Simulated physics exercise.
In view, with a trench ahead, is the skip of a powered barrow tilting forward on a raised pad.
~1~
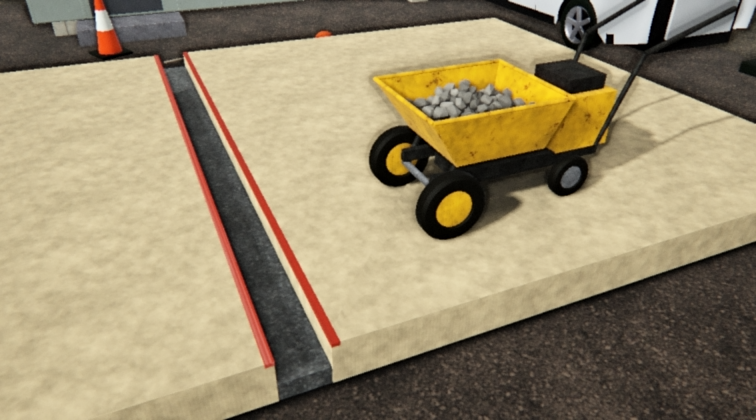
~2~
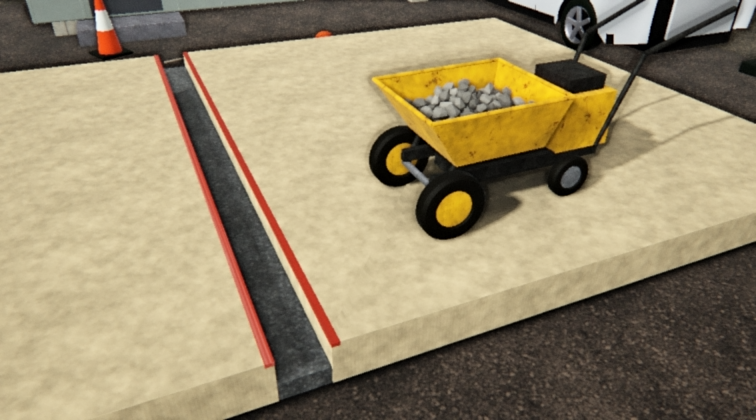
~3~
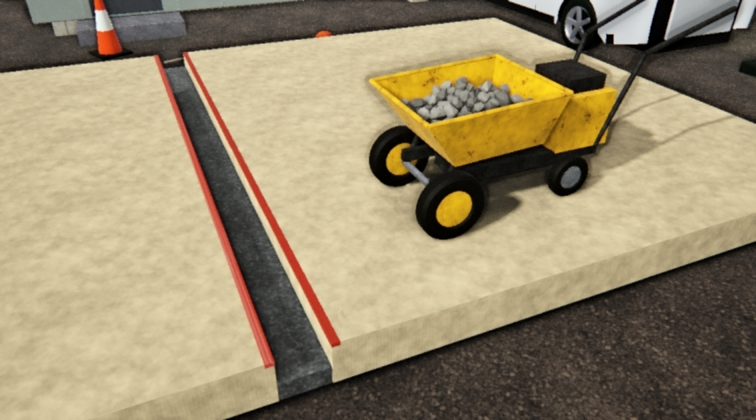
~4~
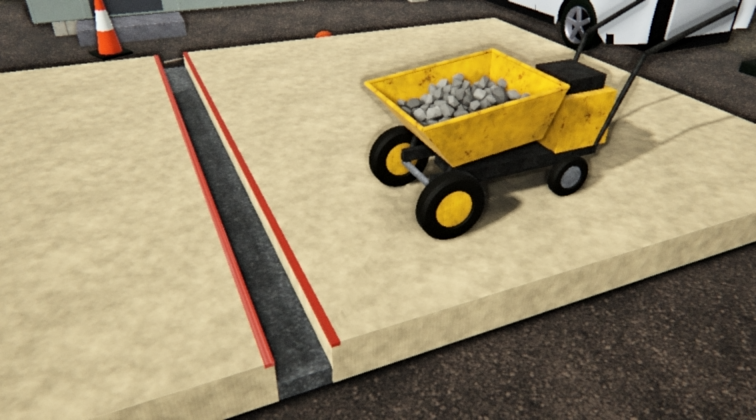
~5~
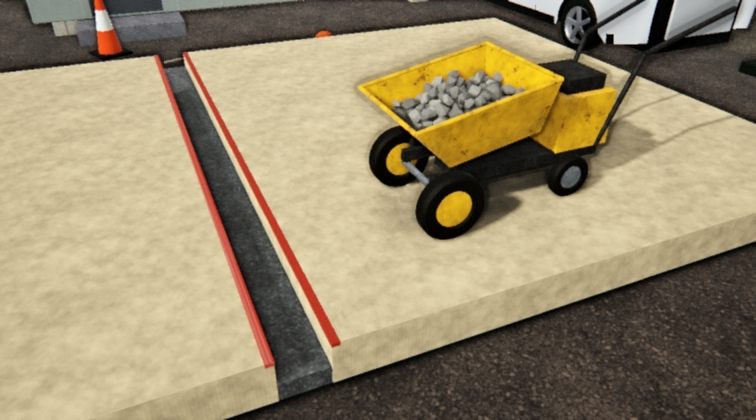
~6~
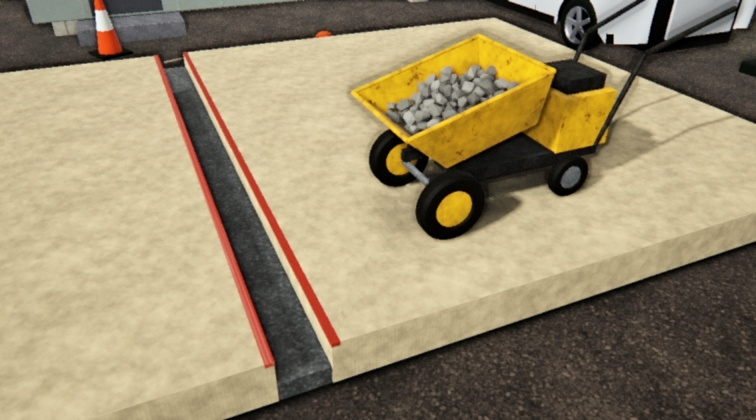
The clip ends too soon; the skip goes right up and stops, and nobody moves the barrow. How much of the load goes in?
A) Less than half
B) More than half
The answer is A.
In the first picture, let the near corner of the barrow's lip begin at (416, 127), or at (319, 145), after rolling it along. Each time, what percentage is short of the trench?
The first stop gives 30 per cent; the second gives 0 per cent.
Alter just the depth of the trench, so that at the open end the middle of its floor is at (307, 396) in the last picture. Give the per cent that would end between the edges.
Around 30 percent.
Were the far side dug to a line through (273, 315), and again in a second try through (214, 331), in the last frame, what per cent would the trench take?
Close to 30 per cent in the first, close to 30 per cent in the second.
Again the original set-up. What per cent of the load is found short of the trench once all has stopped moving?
I'd estimate about 40 per cent of the load.
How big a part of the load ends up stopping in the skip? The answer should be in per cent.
It ends up near 25 per cent.
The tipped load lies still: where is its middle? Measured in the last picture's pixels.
Somewhere close to (292, 234) in the last picture.
Just after the last frame, skip tipped steeply; every one in the skip.
A moment on, skip tipped right over; the larger part in the skip; roughly a quarter short of the trench.
Further on, skip tipped right over; roughly a quarter in the skip; roughly half short of the trench; roughly a quarter in or heaped over the trench; just a few beyond it.
When it is over, skip tipped right over; roughly a quarter in the skip; roughly a third short of the trench; roughly a third in or heaped over the trench; just a few beyond it.
